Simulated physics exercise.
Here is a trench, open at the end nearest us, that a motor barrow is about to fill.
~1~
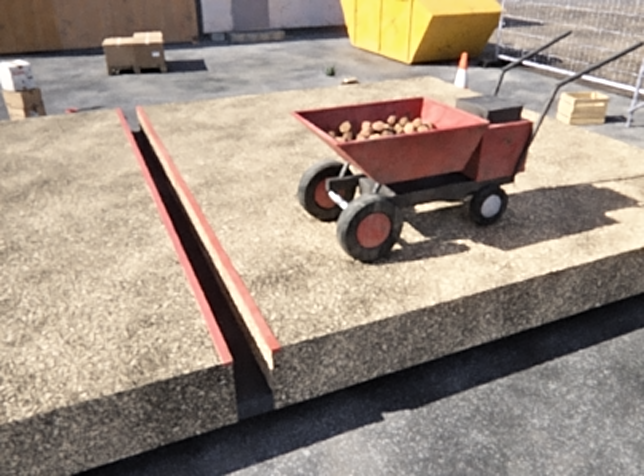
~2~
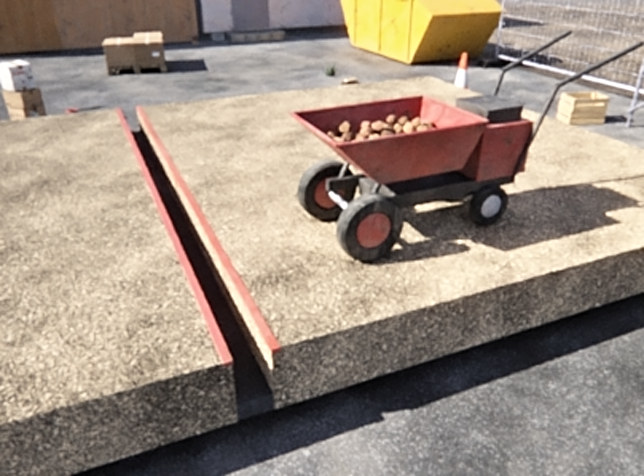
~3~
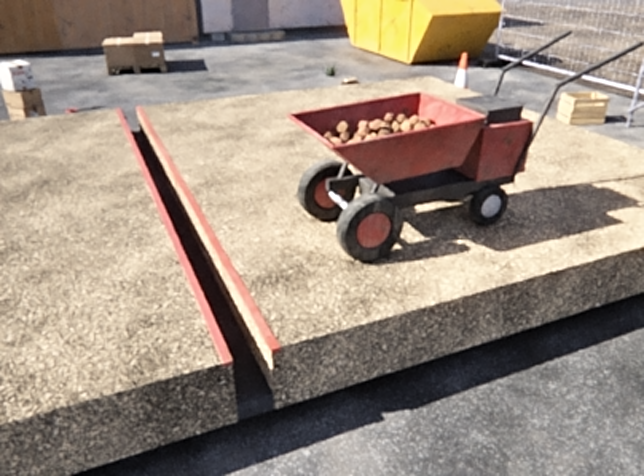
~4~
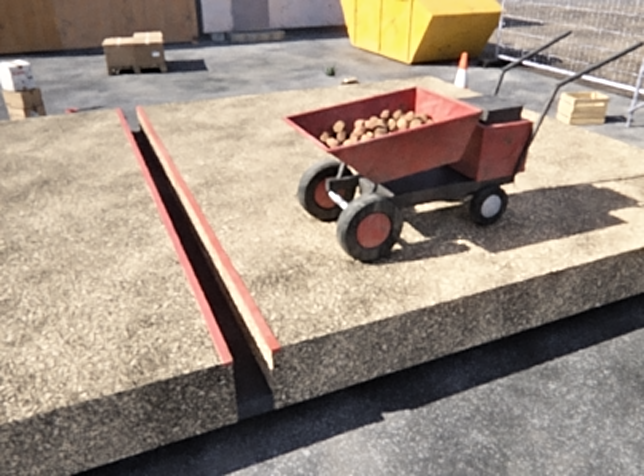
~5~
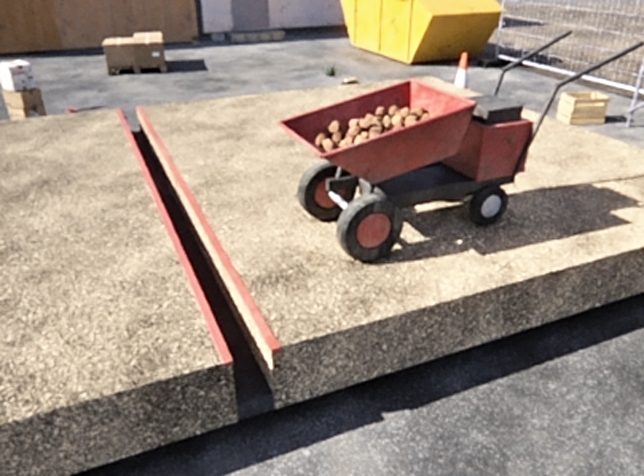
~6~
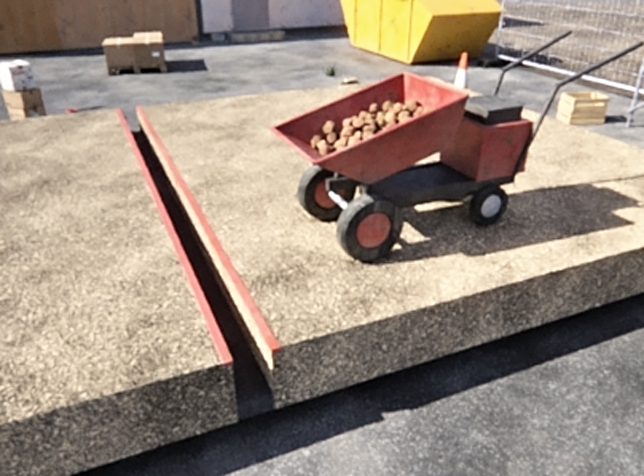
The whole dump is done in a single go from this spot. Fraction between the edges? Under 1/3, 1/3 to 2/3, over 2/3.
1/3 to 2/3.
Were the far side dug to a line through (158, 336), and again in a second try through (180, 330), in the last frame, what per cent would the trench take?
The share would be 50 % first and 50 % second.
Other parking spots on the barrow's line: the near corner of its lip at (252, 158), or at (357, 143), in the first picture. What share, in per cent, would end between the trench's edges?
The first stopping place yields 0 % and the other yields 30 %.
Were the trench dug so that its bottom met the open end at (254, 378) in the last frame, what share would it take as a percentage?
That would give roughly 40 percent.
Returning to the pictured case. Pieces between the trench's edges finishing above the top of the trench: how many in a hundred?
0 per cent or thereabouts.
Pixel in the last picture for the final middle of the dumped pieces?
Roughly at (218, 281), give or take.
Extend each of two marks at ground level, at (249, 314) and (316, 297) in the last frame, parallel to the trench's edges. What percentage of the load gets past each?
Estimate, first then second: 50 %, 80 %.
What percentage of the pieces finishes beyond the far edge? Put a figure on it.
That share comes out near 5 in a hundred.
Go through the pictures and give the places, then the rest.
Lip of the skip near (339, 145), level; top of the load near (387, 137), clay clods; first edge of the trench near (255, 311); far edge near (211, 322), the trench under half as wide as the skip, and about as deep as wide, in the first picture.
Lip of the skip near (338, 146), level; top of the load near (408, 138), in the second picture.
Lip of the skip near (334, 148), tipped barely; top of the load near (406, 137), in the third picture.
Lip of the skip near (329, 152), tipped a little; top of the load near (405, 124), in the fourth picture.
Lip of the skip near (322, 157), tipped a little; top of the load near (413, 117), in the fifth picture.
Lip of the skip near (315, 164), tipped clearly; top of the load near (406, 112); first edge of the trench near (255, 311); far edge near (211, 322), in the sixth picture.
Shortly afterwards, skip tipped steeply; the whole lot in the skip.
Next, skip tipped right over; near two thirds in the skip; near a third short of the trench; a little in or heaped over the trench; only a few falling.
Some moments later, skip tipped right over; near a quarter in the skip; near a third short of the trench; near half in or heaped over the trench; a little beyond it.
In the end, skip tipped right over; near a quarter in the skip; near a third short of the trench; near half in or heaped over the trench; a little beyond it.
